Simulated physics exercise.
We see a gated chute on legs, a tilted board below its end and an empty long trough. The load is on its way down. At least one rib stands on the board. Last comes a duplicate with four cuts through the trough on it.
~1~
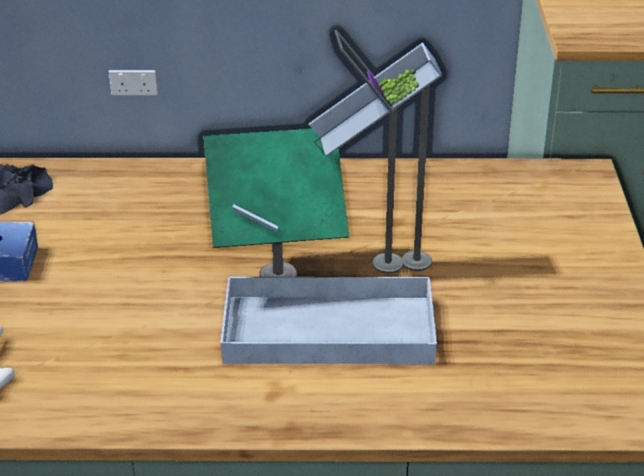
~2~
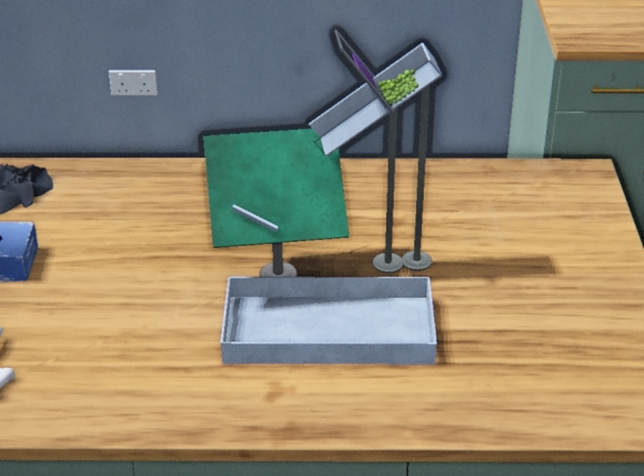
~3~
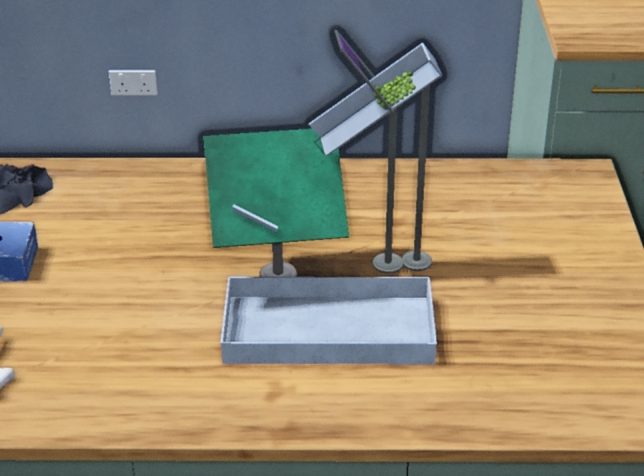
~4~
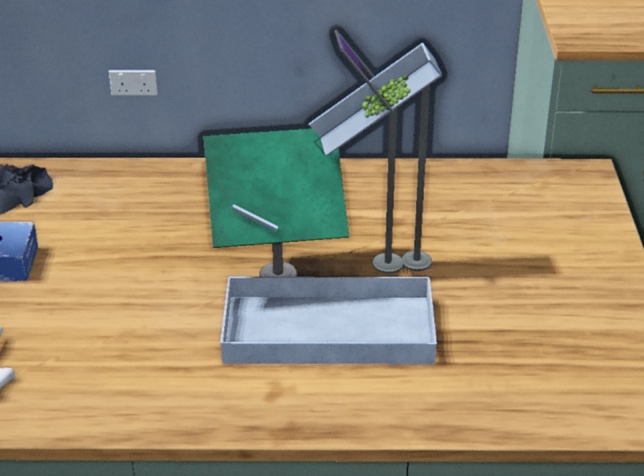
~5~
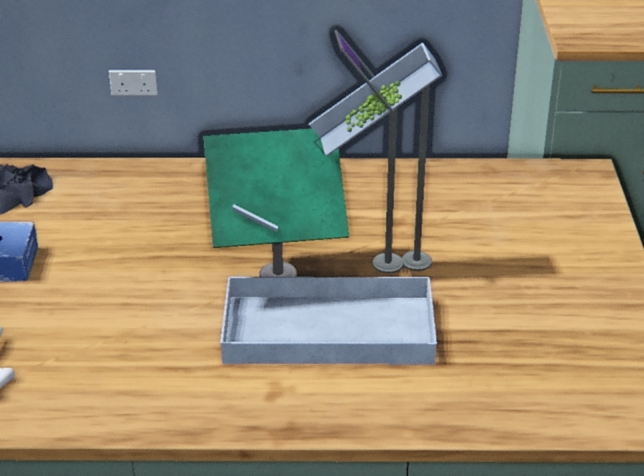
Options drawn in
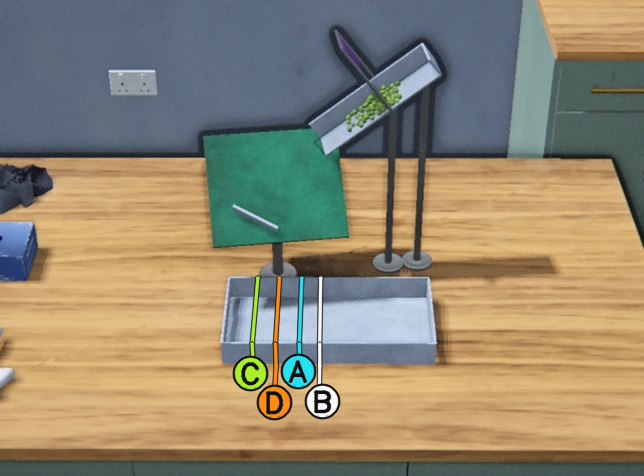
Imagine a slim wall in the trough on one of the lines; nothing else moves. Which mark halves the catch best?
Line A does it best.
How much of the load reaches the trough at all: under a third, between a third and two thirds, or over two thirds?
Over two thirds.
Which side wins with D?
The right side.
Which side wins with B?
More lands on the left.
On the marked copy, line A crosses the front rim at (299, 343); line B crosses the front rim at (319, 343); line C crosses the front rim at (252, 343); line D crosses the front rim at (275, 343).
Choosing A, of what is caught, close to half on the left of the divider, close to half on the right.
Choosing B, of what is caught, all but a few on the left of the divider, only a few on the right.
Choosing C, of what is caught, none at all on the left of the divider, the whole lot on the right.
Choosing D, of what is caught, only a few on the left of the divider, all but a few on the right.
